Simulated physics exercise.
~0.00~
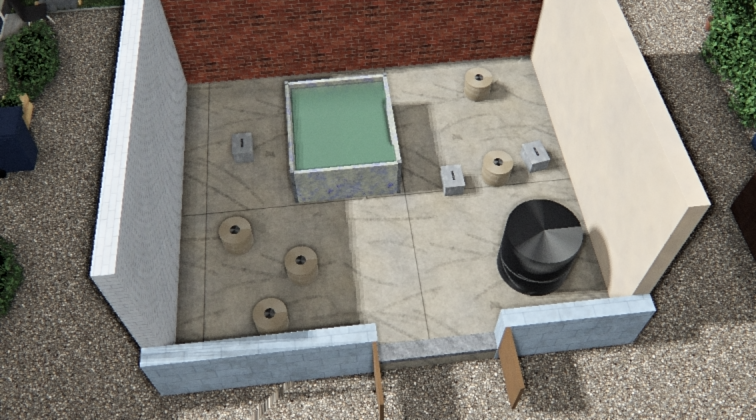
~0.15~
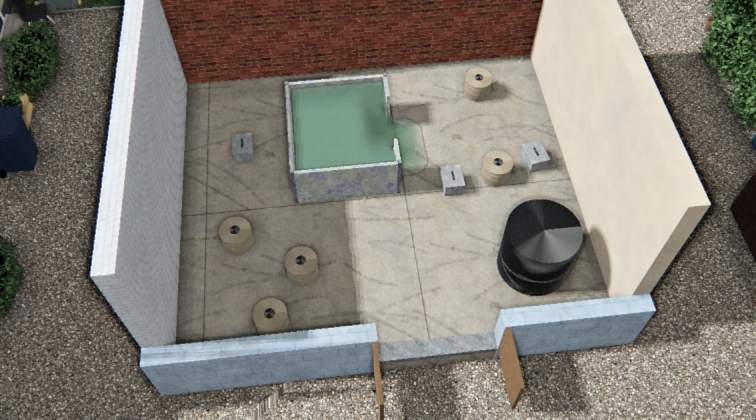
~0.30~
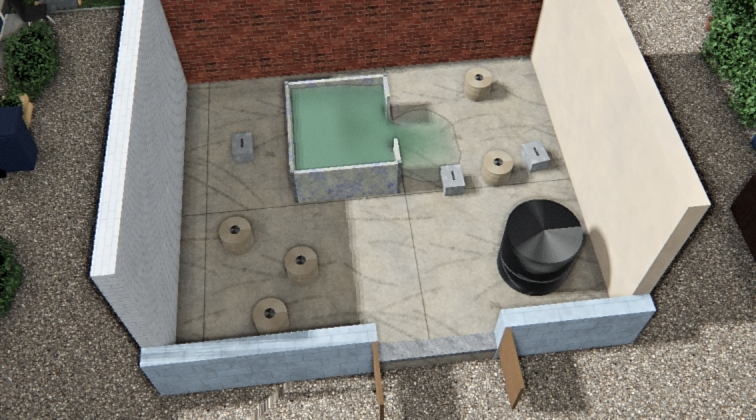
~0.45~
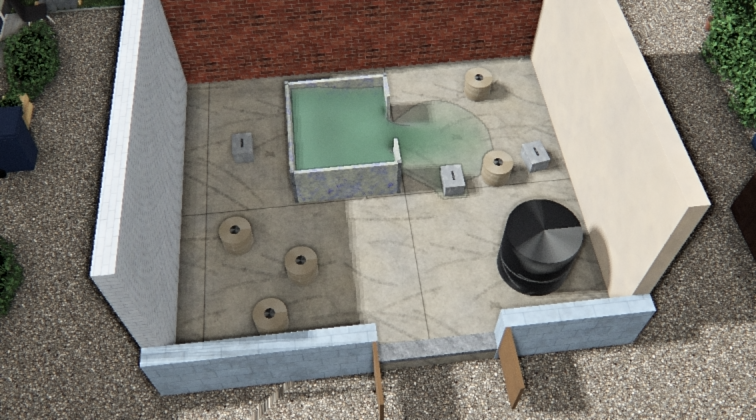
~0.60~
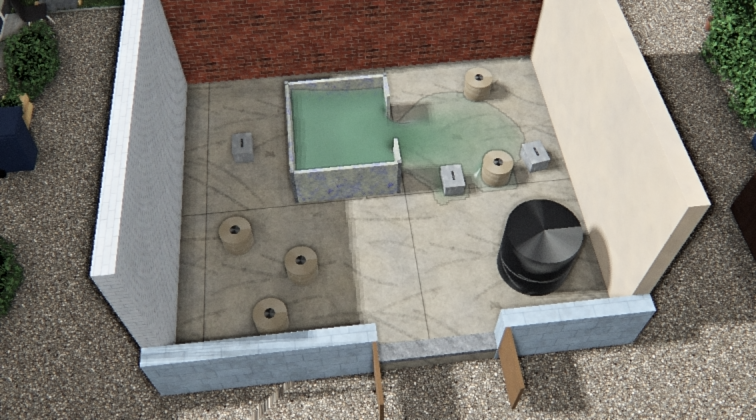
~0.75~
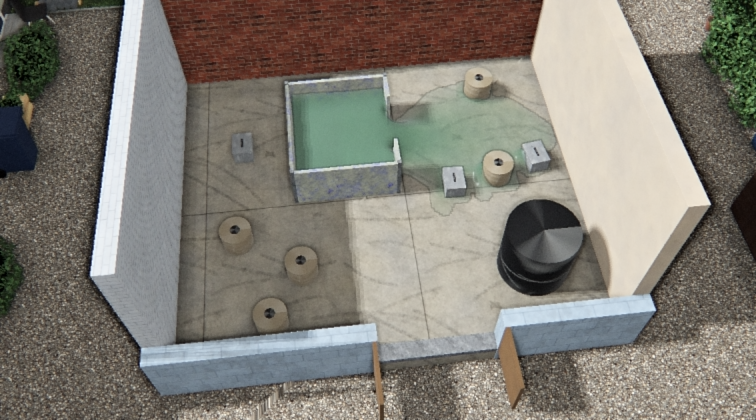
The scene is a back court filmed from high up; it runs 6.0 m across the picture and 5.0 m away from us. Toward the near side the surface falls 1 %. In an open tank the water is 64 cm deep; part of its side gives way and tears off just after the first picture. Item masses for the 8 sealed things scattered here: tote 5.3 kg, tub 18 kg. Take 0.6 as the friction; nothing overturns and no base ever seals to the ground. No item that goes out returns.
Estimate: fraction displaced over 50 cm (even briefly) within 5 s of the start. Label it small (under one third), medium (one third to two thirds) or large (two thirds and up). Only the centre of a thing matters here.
Medium.
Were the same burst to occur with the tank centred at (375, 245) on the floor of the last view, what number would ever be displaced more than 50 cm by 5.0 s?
Count: 2.
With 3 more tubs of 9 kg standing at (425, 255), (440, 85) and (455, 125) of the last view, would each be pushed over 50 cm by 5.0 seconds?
Answers in order are does not cross, crosses the line and crosses the line.
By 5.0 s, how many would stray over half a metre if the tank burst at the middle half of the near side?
Result: 2.
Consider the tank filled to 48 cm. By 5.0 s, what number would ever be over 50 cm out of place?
That would give 3.
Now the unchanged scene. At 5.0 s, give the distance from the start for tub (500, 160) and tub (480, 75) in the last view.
Net shifts, in order: 120 cm and 40 cm.
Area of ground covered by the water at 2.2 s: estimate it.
About 13 m2.
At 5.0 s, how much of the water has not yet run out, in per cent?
Close to 100 in a hundred parts remain.
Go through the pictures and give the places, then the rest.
In the first picture, a tote at (453, 176), on the bottom; a tub at (498, 162), on the bottom; 2.6 m2 under water; 0 of 8 have shifted.
In the second picture, a tote at (453, 176) rests on the ground; a tub at (498, 162) rests on the ground; 3.1 m2 under water; 0 of 8 have shifted.
In the third picture, a tote at (453, 176) rests on the ground; a tub at (498, 162), on the bottom; water covers 3.8 m2; 0 of 8 have shifted.
In the fourth picture, a tote at (453, 176), on the bottom; a tub at (498, 162) rests on the ground; water covers 4.7 m2; 0 of 8 have shifted.
In the fifth picture, a tote at (453, 176) rests on the ground; a tub at (498, 162) rests on the ground; water covers 5.6 m2; 0 of 8 have shifted.
In the sixth picture, a tote at (454, 177) rests on the ground, 4 cm from its start; a tub at (499, 162) rests on the ground; 6.6 m2 under water; 0 of 8 have shifted.
After 1.1 s 0 of 8 are over 50 cm from their spots; 0 afloat.
After 2.2 s 4 of 8 are over 50 cm from their spots; 3 afloat.
After 3.5 s 3 of 8 are over 50 cm from their spots; 3 afloat.
After 5.0 s 3 of 8 are over 50 cm from their spots, and 4 have been at some point; 4 afloat.
